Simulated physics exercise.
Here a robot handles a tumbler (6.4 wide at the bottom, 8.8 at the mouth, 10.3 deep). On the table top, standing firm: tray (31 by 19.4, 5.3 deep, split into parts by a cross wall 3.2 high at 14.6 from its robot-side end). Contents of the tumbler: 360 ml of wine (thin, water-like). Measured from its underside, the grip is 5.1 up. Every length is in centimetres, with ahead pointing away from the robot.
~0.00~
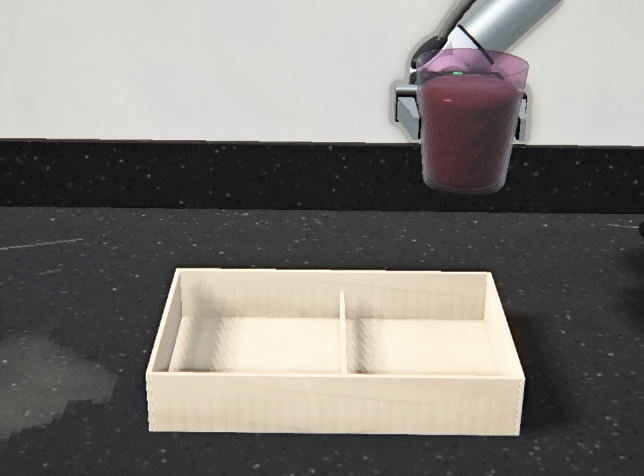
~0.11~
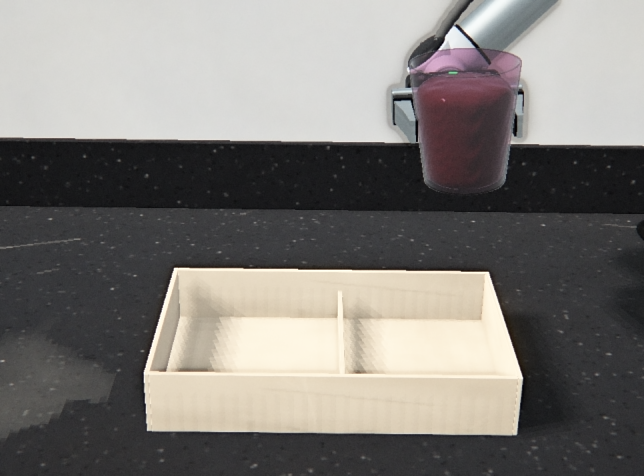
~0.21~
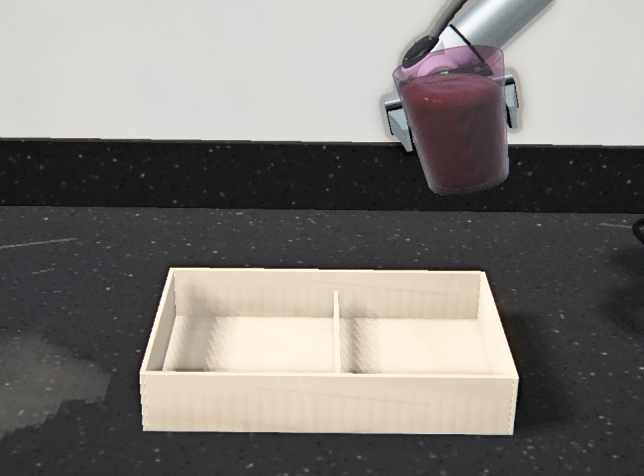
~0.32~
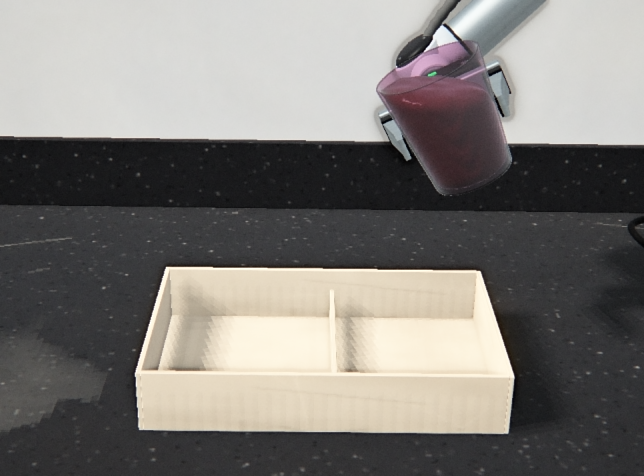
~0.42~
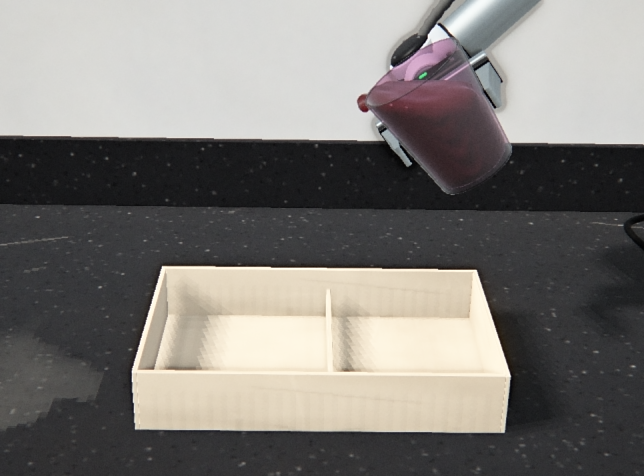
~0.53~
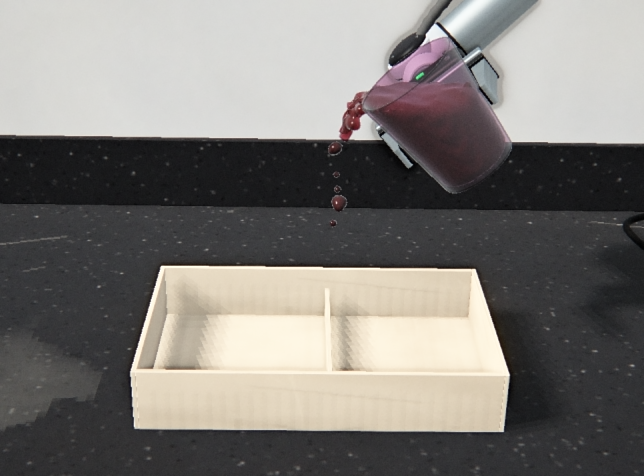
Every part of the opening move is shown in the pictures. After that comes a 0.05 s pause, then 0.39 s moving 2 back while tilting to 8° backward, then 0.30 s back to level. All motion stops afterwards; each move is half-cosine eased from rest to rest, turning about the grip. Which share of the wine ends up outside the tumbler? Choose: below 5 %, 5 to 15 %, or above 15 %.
5 to 15 %.
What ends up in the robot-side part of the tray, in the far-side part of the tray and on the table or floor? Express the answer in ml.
I'd estimate close to 5, 25 and 0 ml respectively.
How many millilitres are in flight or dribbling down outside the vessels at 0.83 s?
I'd guess about 10 ml.
After 0.83 s, tilted 6° forward, liquid up to 28 above the table; 330 ml in the tumbler, 20 ml in the far-side part, 10 ml in the air or running down outside.
After 1.12 s, tilted 4° backward, liquid up to 28 above the table; 330 ml in the tumbler, 25 ml in the far-side part, 5 ml in the robot-side part.
After 1.47 s, level, liquid up to 28 above the table; 330 ml in the tumbler, 25 ml in the far-side part, 5 ml in the robot-side part.
After 2.27 s, level, liquid up to 28 above the table; 330 ml in the tumbler, 25 ml in the far-side part, 5 ml in the robot-side part.
At rest, 330 ml in the tumbler, 25 ml in the far-side part, 5 ml in the robot-side part. That is 9 % outside the tumbler.
